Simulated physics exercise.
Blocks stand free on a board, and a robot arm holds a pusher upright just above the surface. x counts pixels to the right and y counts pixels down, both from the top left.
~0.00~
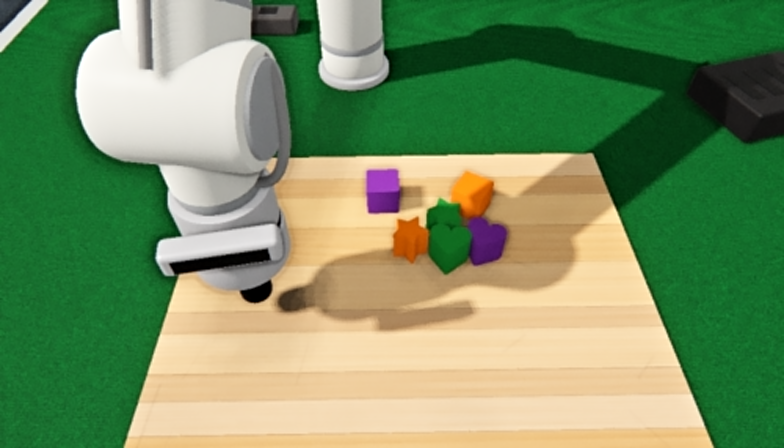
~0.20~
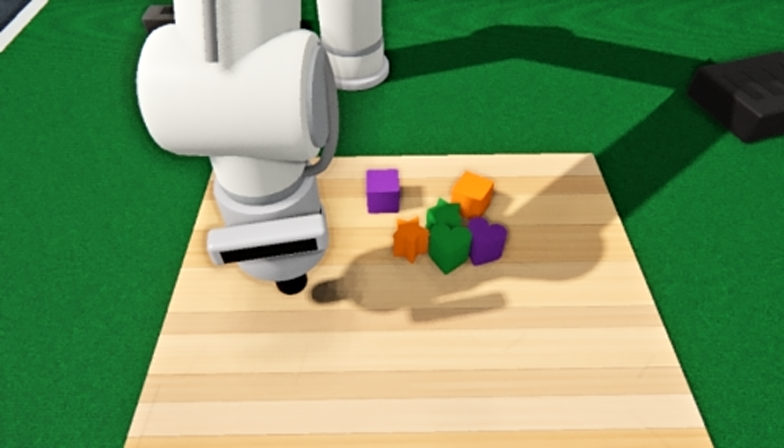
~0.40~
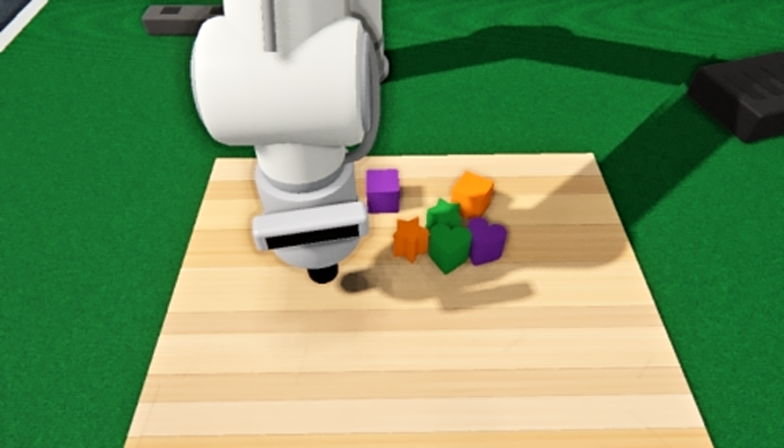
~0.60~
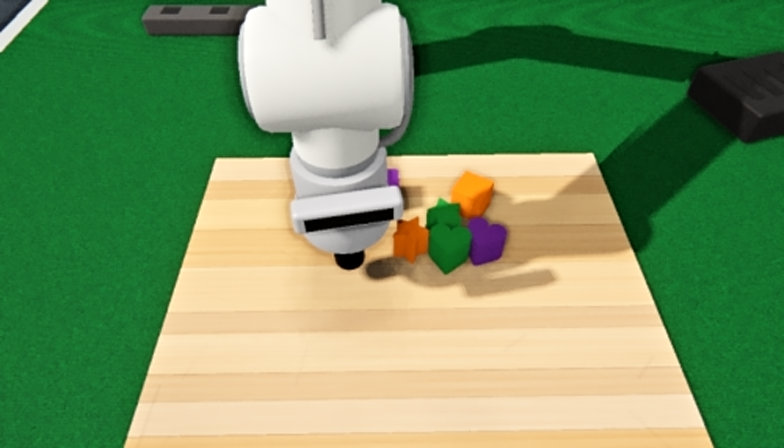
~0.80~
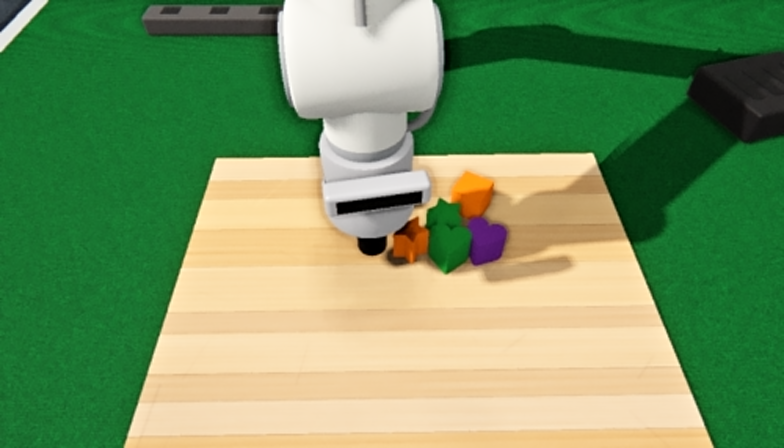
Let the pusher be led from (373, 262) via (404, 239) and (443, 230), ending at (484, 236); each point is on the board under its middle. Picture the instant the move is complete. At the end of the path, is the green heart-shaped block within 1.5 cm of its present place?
Going by the path, no.
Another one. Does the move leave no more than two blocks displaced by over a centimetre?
No, I don't think so.
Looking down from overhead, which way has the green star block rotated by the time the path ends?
It rotates counterclockwise.
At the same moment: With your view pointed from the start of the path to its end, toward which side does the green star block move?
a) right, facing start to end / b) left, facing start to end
(a)
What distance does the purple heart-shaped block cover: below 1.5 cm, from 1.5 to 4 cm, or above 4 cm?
It will fall in the top band, over 4 cm.
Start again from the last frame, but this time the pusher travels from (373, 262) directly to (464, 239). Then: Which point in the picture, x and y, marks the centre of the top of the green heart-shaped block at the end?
Its top face will be centred at roughly (492, 233).
The first path, step by step. One third of the way, pusher (405, 223); orange star block (432, 218); green star block (455, 205); green heart-shaped block (457, 236), turned 20° clockwise; purple heart-shaped block (492, 231).
Two thirds of the way, pusher (446, 214); orange star block (472, 217), turned 15° clockwise; green star block (489, 201), turned 20° anticlockwise; green heart-shaped block (481, 243), turned 75° clockwise; purple heart-shaped block (508, 231).
At the end, pusher (487, 220); orange star block (512, 228), turned 30° clockwise; green star block (513, 204), turned 80° anticlockwise; green heart-shaped block (501, 252), turned 135° clockwise; purple heart-shaped block (543, 236).
